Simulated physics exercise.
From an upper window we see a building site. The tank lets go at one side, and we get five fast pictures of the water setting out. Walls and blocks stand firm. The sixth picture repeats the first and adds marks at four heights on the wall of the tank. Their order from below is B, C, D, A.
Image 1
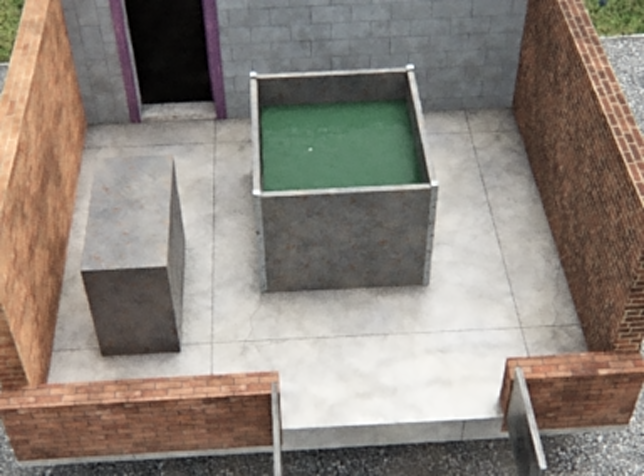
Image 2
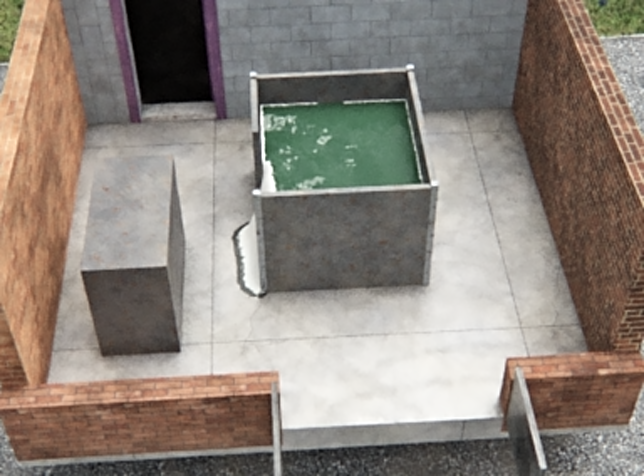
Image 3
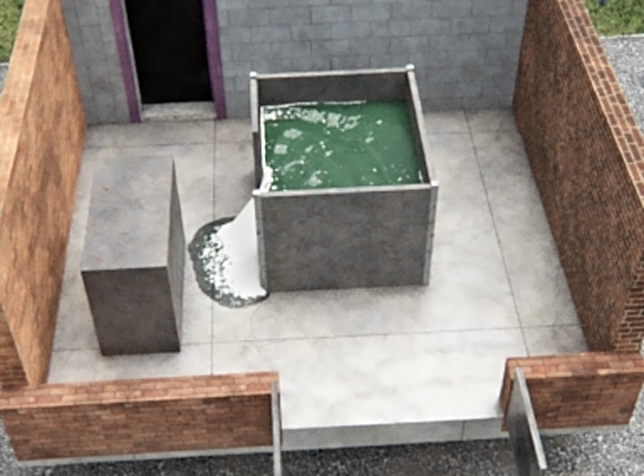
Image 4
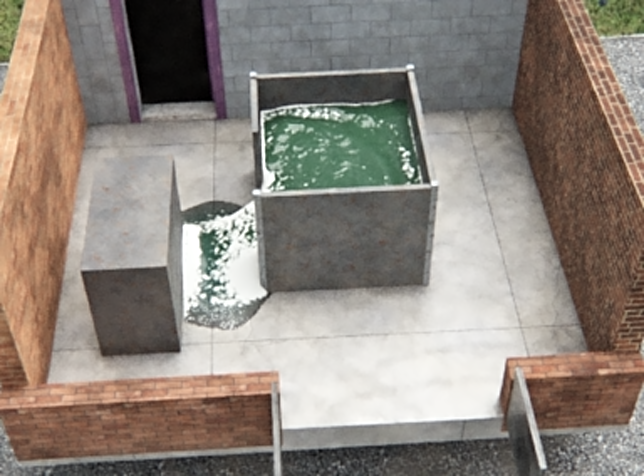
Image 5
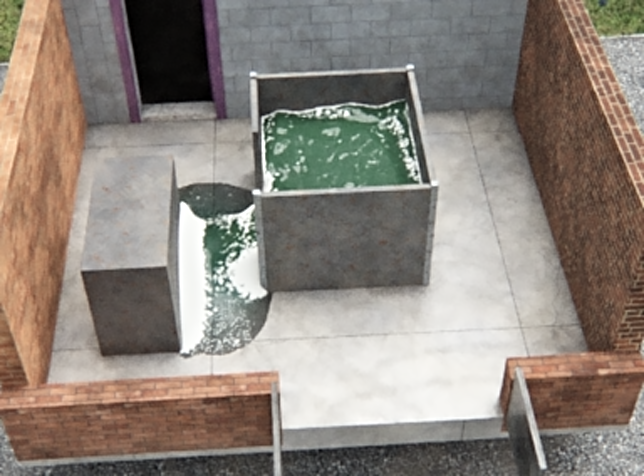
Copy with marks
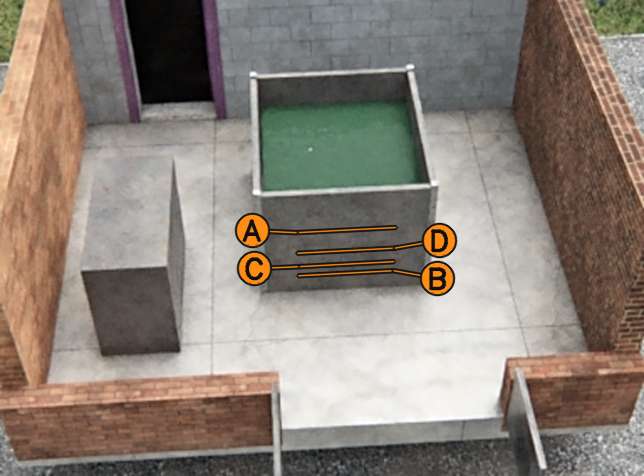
Green water pours from the tank's left side and spreads around the grey block.
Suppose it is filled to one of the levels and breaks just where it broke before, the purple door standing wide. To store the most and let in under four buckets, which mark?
Take C.
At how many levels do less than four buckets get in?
Two of the four.
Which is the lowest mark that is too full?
The answer is D.
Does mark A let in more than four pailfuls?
Yes, it does.
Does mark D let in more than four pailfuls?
Yes, that goes wrong.
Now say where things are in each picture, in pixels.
The first frame shows water in the tank at rest, its middle at (338, 156); foot of the purple doorway at (179, 120); open gate at (393, 360).
In the second frame, 2 % of the ground under water, visible out to (263, 244).
In the third frame, 4 % of the ground under water, visible out to (202, 237).
In the fourth frame, 7 % of the ground under water, visible out to (194, 314).
In the fifth frame, 12 % of the ground under water, visible out to (185, 325).
In orange, A at (346, 230); B at (346, 273); C at (346, 264); D at (346, 250); from the bottom up B, C, D, A.
With A, dozens of bucketfuls pour in.
With B, nothing gets over.
With C, a bucket or two gets in.
With D, about 9 bucketfuls get in.
